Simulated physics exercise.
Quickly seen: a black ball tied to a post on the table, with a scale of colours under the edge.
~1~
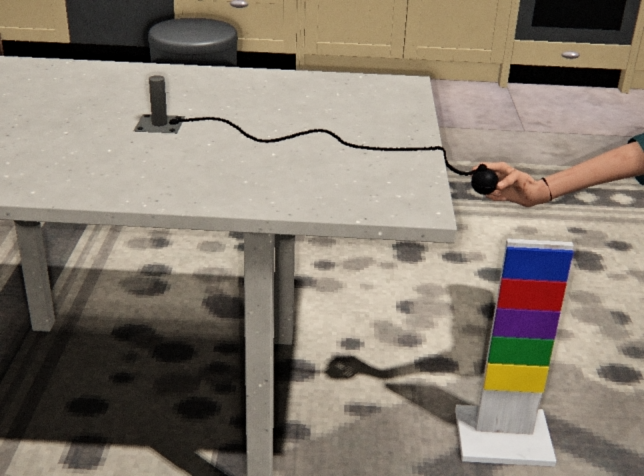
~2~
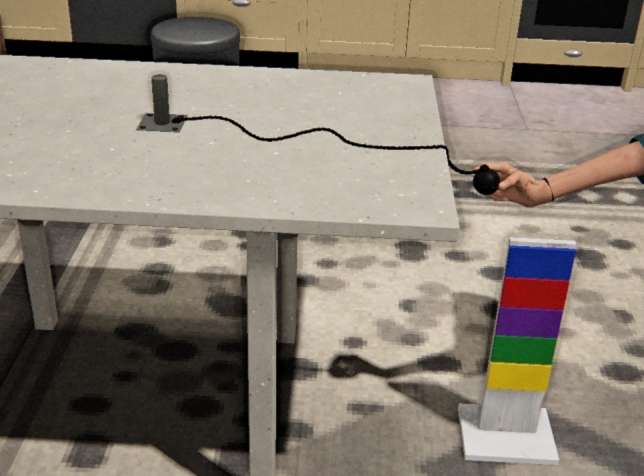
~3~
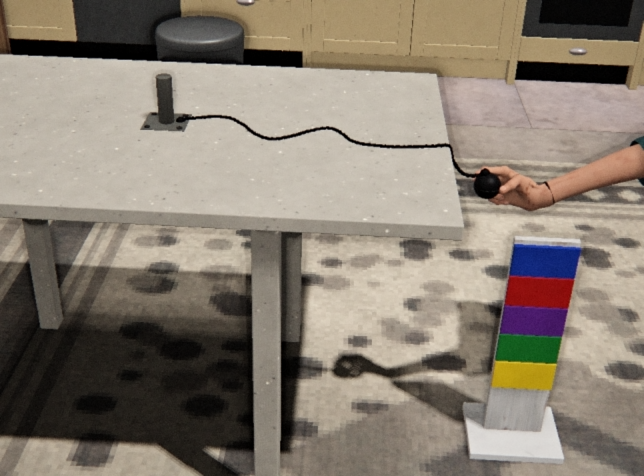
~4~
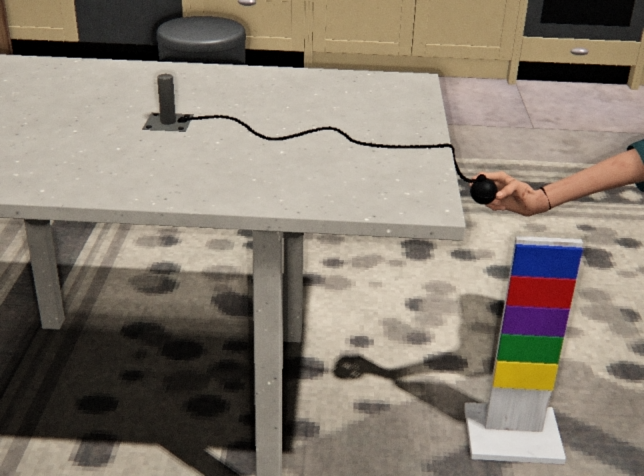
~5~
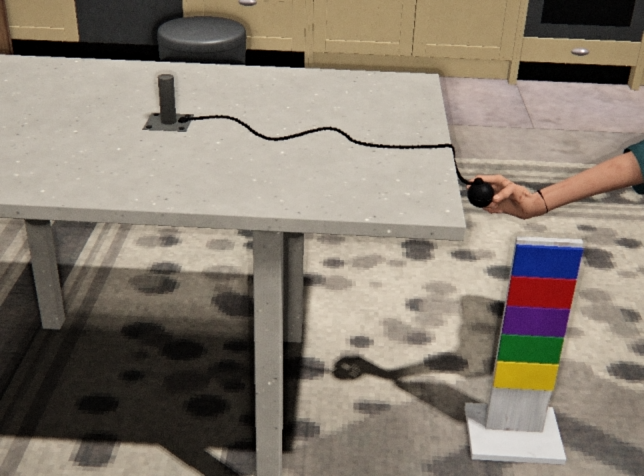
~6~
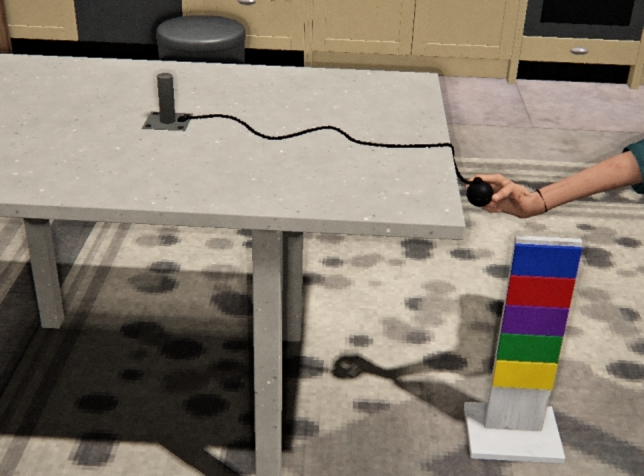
A hand holds a black ball tied to a post just off the table's edge, barely moving.
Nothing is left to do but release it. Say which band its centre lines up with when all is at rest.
It lines up with blue.
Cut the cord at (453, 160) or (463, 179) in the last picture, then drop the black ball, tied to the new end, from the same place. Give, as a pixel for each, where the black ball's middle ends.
Result 1: (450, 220). Result 2: (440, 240).
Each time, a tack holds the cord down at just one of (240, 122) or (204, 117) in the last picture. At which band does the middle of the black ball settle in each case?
Note: Try 1 blue; try 2 blue.
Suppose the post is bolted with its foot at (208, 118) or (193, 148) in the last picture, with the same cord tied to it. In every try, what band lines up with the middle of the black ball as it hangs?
The first case gives red, the second gives red.
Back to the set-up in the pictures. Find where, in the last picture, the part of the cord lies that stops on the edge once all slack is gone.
It is around (399, 147).
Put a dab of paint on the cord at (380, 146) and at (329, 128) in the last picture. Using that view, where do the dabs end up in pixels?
In that view they reach (433, 139) and (365, 135).
Soon after, ball near (421, 253); level with blue.
After that, ball near (448, 253); level with blue.
In the end, ball near (437, 253); level with blue. Its centre hangs level with the blue band.
